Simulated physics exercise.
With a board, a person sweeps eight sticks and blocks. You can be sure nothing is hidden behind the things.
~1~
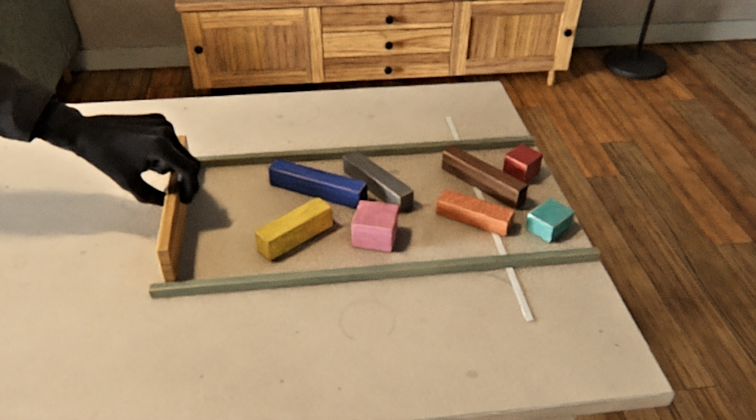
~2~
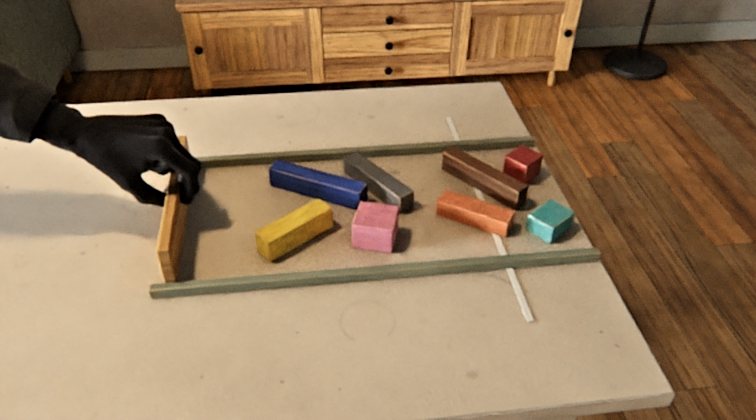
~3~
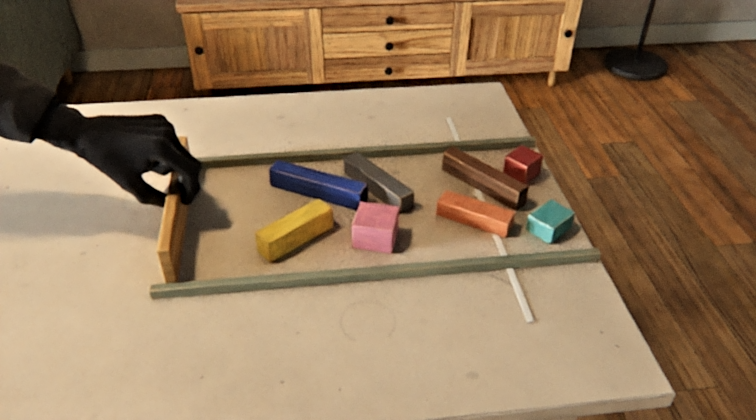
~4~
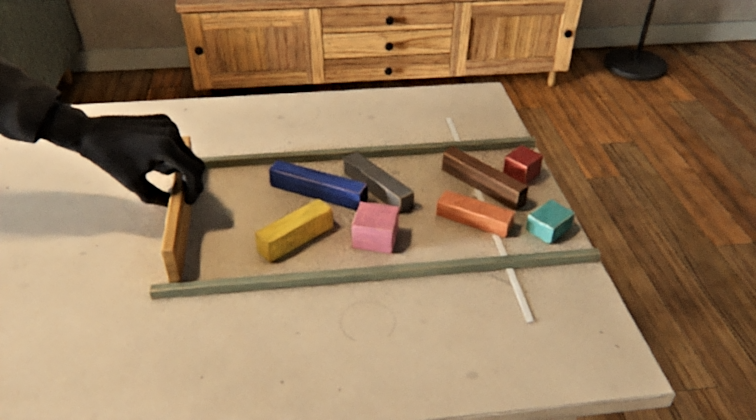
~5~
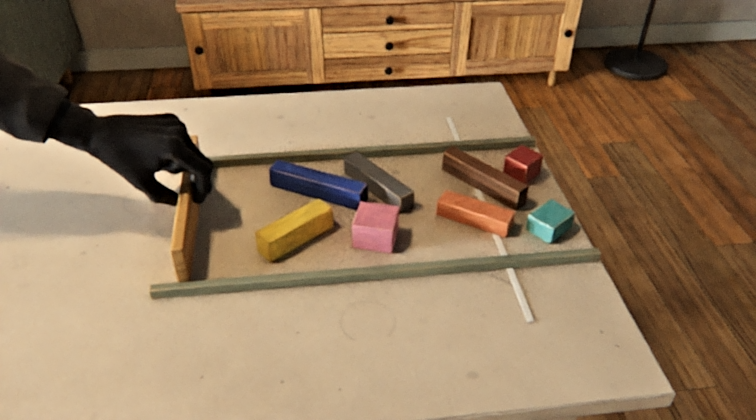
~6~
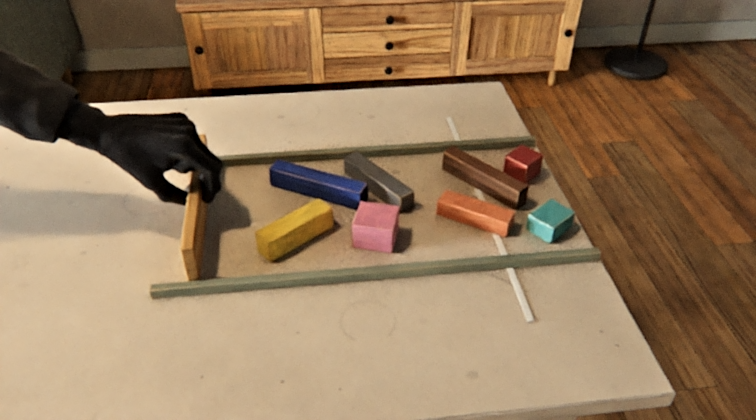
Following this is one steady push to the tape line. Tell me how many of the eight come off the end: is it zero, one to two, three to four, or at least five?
In this one, one or two spill over.
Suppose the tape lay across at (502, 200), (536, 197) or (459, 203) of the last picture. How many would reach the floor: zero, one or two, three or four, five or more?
Number fallen at each tape, in order - three or four, 5 or more, none at all.
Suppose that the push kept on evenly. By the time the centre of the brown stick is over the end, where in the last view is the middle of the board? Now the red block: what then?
The middle is at (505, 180) when it's the brown stick, and at (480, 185) when it's the red block.
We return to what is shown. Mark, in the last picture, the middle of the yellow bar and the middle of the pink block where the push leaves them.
Yellow bar: About (499, 206); pink block: About (538, 221).
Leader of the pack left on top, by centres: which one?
That would be the red block.
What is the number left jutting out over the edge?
That comes to 3 of them.
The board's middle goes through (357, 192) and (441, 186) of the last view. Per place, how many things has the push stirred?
The count is 4 at the first point and 7 at the second.
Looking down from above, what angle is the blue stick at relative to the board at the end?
I'd put it at about 20°.
Early on, none off yet; turquoise block at rest near (551, 221); red block at rest near (523, 165); brown stick at rest near (484, 177).
A while later, none off yet; turquoise block travelled a little near (564, 219); red block at rest near (523, 165); brown stick travelled a little near (501, 172).
Finally, the number that fall off is one or two; lost, turquoise block.
